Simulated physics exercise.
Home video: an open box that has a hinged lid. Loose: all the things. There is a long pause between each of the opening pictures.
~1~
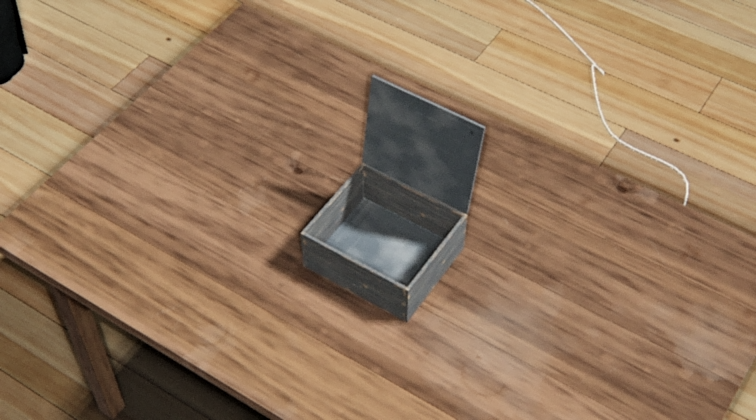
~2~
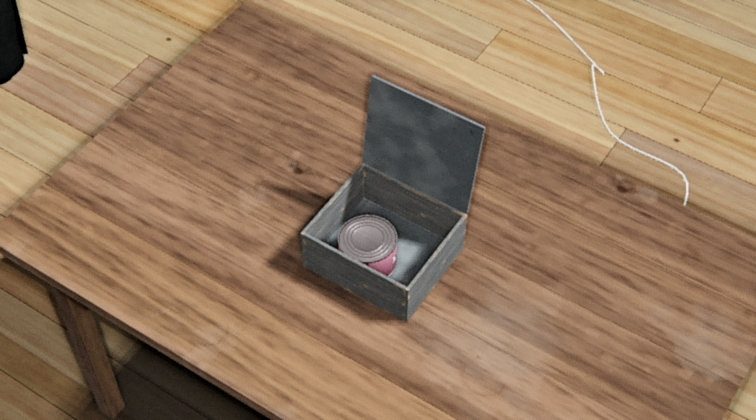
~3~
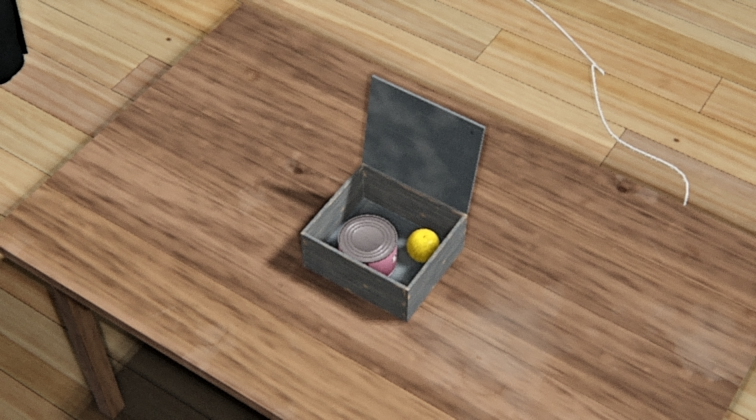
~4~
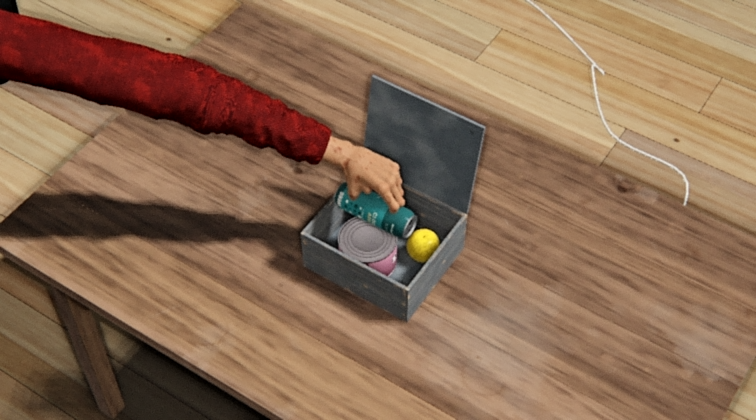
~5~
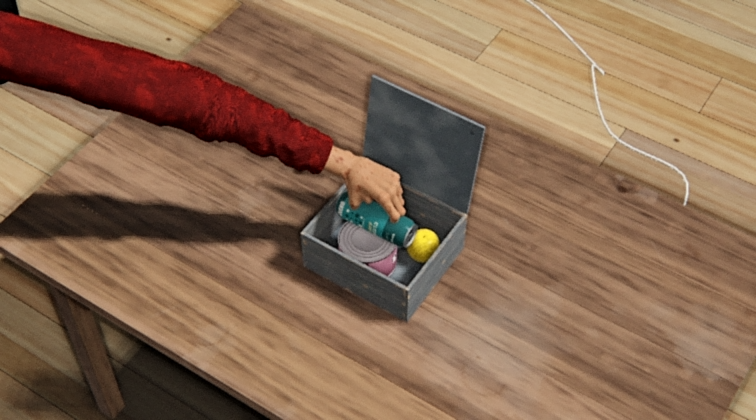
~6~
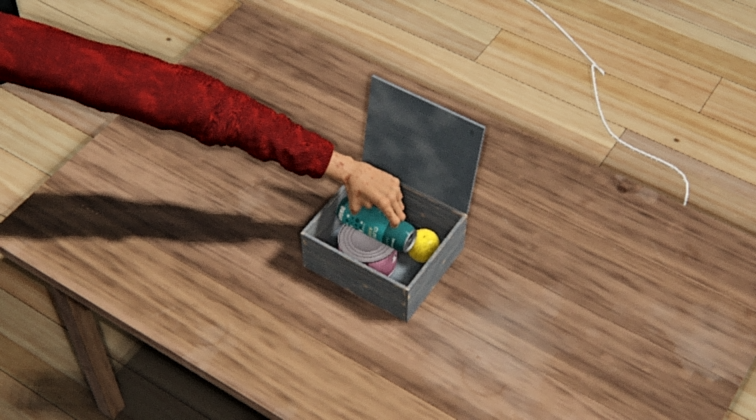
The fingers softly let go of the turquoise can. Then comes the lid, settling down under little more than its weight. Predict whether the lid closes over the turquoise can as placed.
It does not close.
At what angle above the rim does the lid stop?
It stays some 16° above the rim.
Then, 1.40 s later than the last frame, lid 73° above the rim.
Then, 1.70 s later than the last frame, lid 47° above the rim.
When it is over, lid 16° above the rim; all 3 as before. End places, in pixels of the last picture, turquoise can near (378, 223).
